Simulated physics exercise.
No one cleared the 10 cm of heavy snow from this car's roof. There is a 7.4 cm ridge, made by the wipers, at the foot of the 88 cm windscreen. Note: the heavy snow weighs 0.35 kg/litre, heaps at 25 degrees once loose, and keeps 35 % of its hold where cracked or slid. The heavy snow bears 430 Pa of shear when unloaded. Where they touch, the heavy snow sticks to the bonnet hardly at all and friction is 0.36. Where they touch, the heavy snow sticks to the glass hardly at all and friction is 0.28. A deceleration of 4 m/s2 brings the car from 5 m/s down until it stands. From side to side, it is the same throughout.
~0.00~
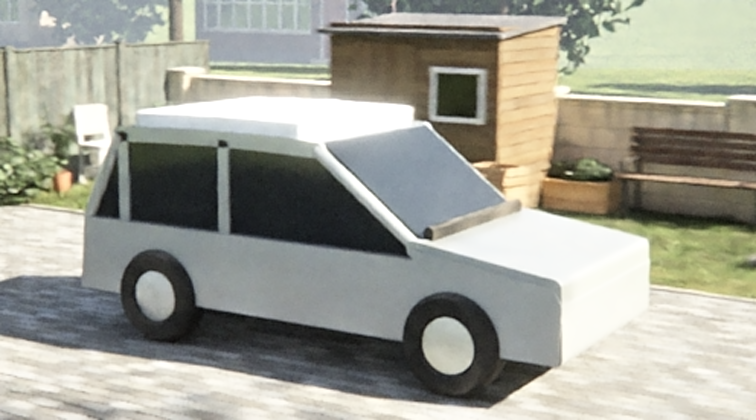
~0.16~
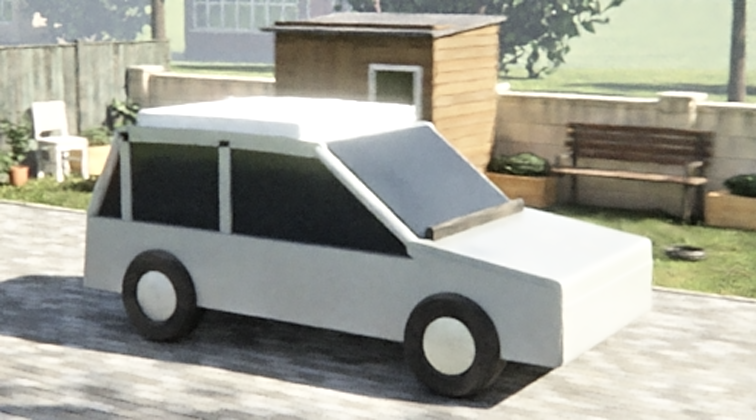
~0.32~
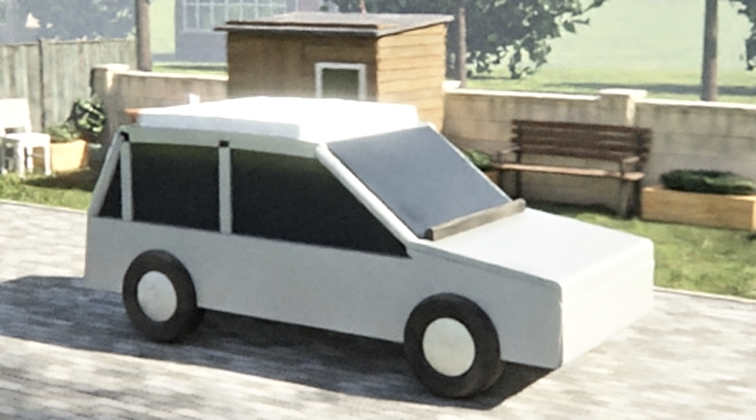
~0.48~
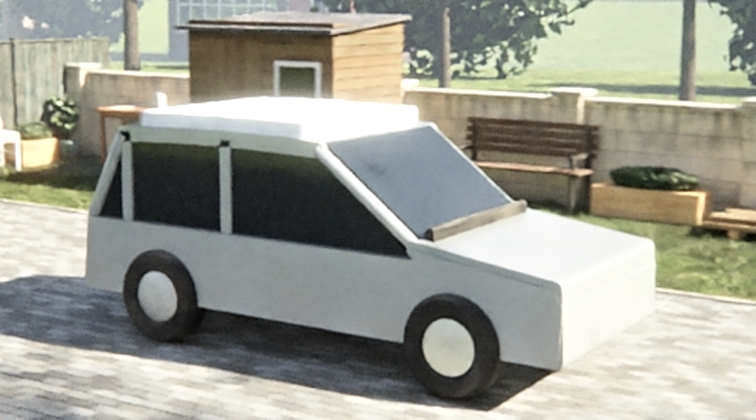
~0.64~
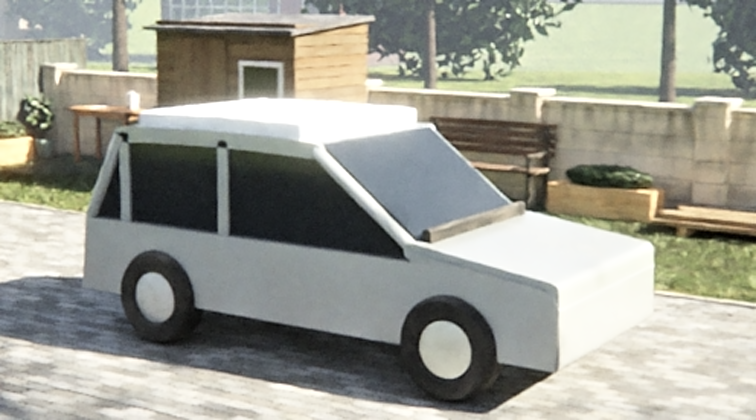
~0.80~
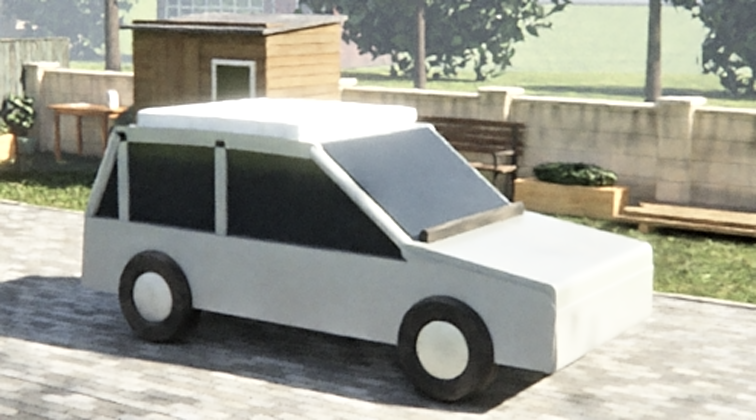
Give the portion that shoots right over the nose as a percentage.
0 %.
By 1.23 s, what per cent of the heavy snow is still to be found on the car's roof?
Share at that time: About 100 %.
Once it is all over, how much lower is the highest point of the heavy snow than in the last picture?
I'd put it at close to 0 cm.
By 1.23 s, all of the snow is on the roof, none on the glass, none on the bonnet and none has gone off the nose.
By 1.74 s, all of the snow is on the roof, none on the glass, none on the bonnet and none has gone off the nose.
By 2.24 s, all of the snow is on the roof, none on the glass, none on the bonnet and none has gone off the nose.
By 2.75 s, all of the snow is on the roof, none on the glass, none on the bonnet and none has gone off the nose.
By 2.85 s, at the end, all of the snow is on the roof, none on the glass, none on the bonnet and none has gone off the nose.
